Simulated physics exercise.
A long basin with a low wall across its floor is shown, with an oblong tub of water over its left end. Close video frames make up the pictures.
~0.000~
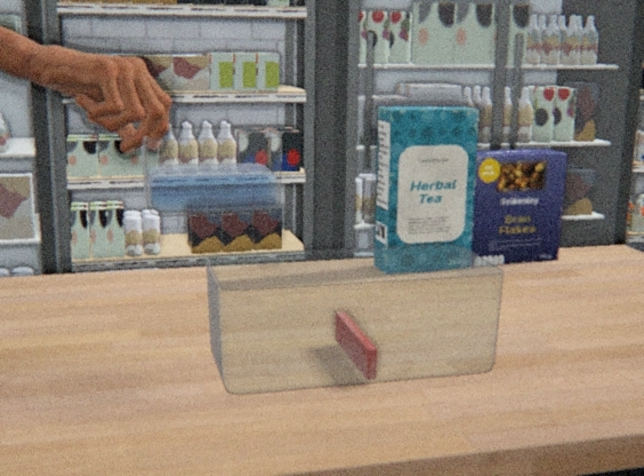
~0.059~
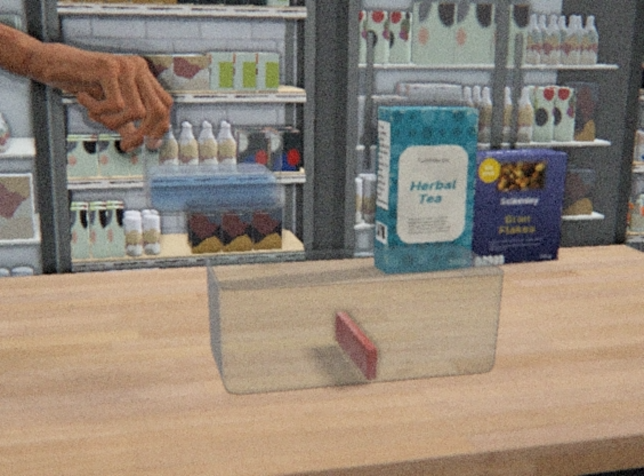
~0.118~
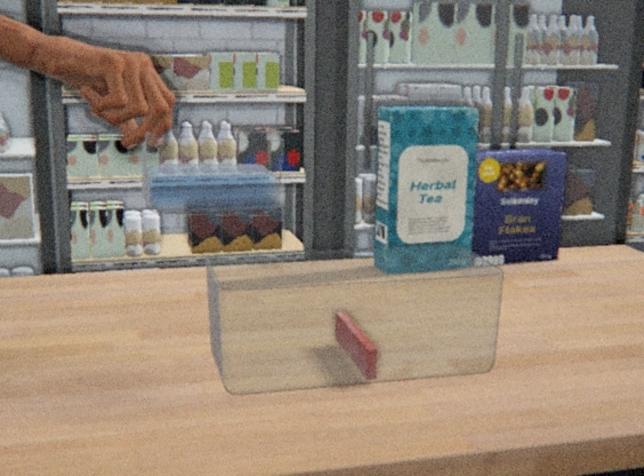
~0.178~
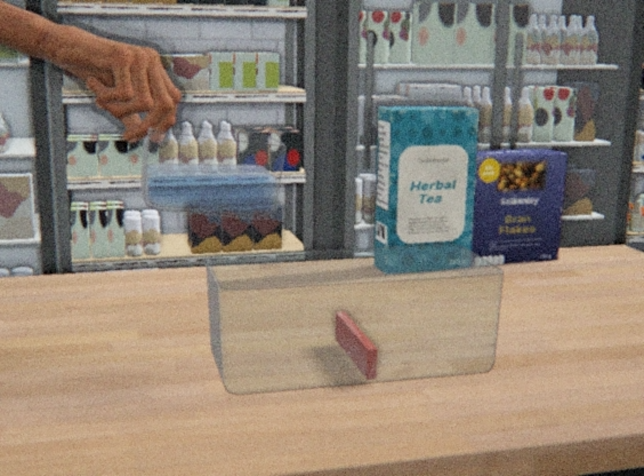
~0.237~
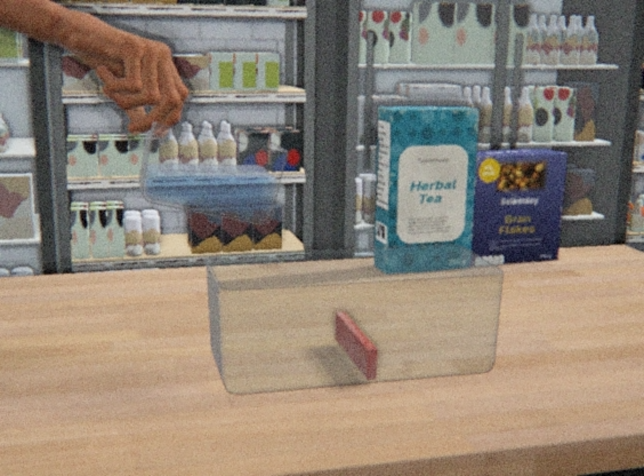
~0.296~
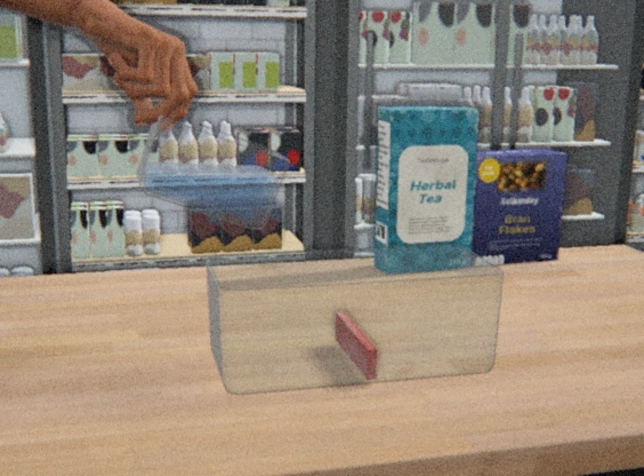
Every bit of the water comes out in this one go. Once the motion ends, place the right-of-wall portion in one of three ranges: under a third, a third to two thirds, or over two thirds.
The share right of the wall is the low band, below one third.
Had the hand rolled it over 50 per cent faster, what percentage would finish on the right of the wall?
It comes to 10 per cent or so.
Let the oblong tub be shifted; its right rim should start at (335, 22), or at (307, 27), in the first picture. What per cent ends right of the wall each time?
65 and 50 in a hundred.
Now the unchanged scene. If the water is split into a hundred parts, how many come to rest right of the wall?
5 %.
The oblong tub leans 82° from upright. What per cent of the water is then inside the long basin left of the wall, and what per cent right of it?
20 percent or so left, 0 percent or so right.
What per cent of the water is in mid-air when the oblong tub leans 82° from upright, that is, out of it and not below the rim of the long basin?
Close to 30 in a hundred.
A moment on, the oblong tub is tipped on its side and 48 per cent is still to pour, 21 is left of the wall and 0 right of it.
Next, the oblong tub is tipped right over and 7 per cent is still to pour, 82 is left of the wall and 4 right of it.
Then the oblong tub is tipped right over and 0 per cent is still to pour, 92 is left of the wall and 7 right of it.
Later the oblong tub is tipped right over and 0 per cent is still to pour, 92 is left of the wall and 7 right of it.
In the end 92 per cent lies left of the wall, 7 right of it and 1 outside.
